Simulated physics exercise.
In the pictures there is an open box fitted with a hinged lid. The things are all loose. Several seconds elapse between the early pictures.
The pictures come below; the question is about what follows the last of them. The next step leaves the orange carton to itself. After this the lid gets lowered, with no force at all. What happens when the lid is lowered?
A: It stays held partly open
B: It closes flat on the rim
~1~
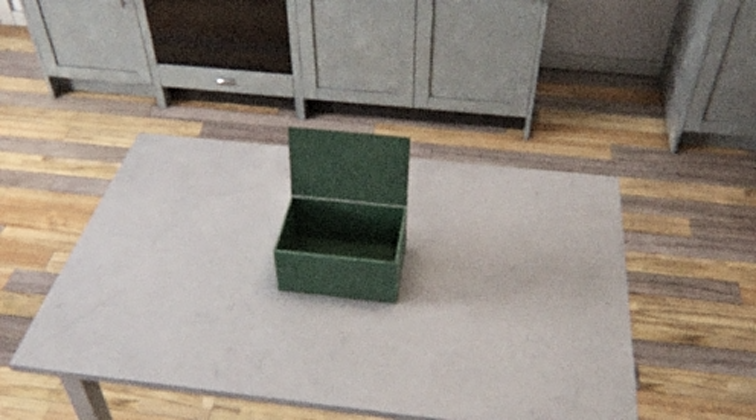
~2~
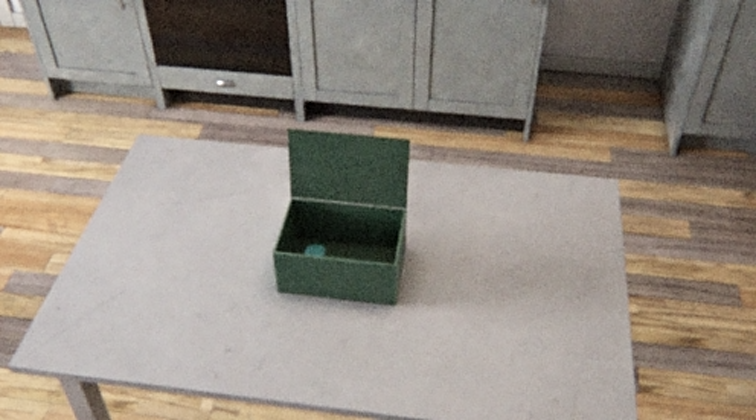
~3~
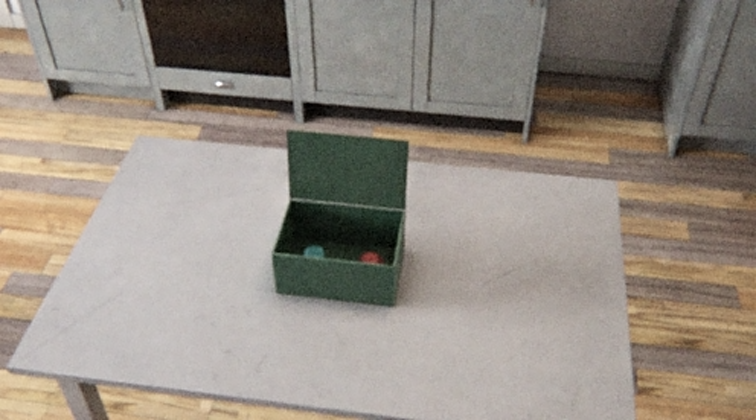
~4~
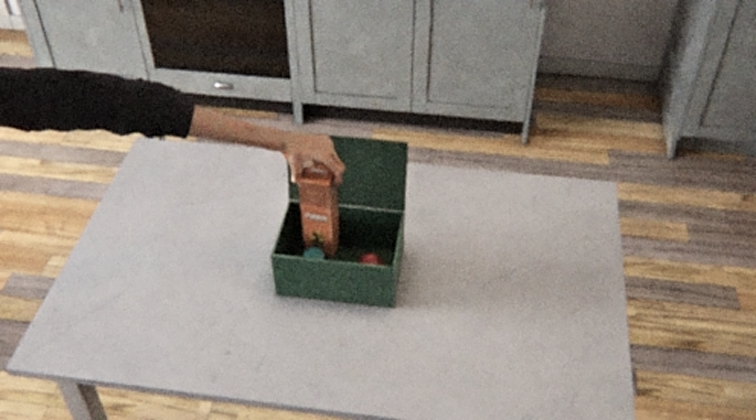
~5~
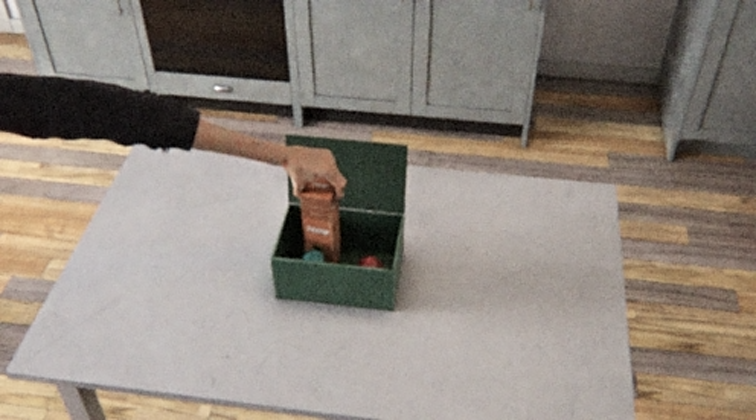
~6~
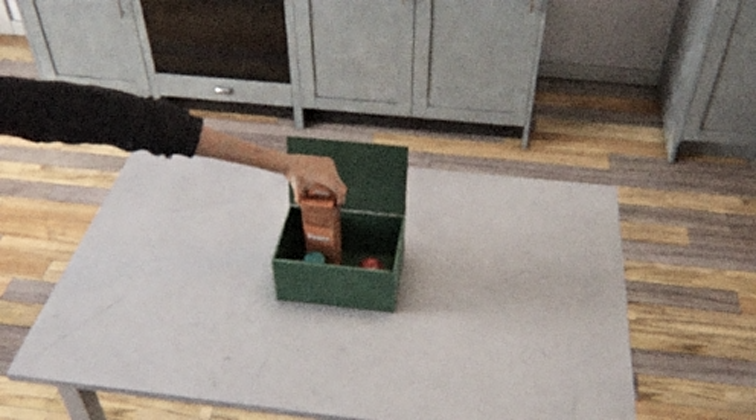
Answer: A.
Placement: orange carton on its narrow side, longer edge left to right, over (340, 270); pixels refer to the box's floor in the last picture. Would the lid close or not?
That way the lid ends up fully closed.
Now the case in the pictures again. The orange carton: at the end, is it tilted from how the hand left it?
By the end the orange carton has leaned over.
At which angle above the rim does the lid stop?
Angle above rim: About 45°.
Then, 1.30 s later than the last frame, lid 83° above the rim.
Then, 1.80 s later than the last frame, lid 63° above the rim; orange carton tilted by 6° near (321, 235).
Then, 2.20 s later than the last frame, lid 45° above the rim; orange carton tilted by 20° near (319, 242); turquoise shaker tilted by 11°.
When it is over, lid 45° above the rim; left askew, orange carton and turquoise shaker; red apple as before. End places, in pixels of the last picture, orange carton near (319, 241).
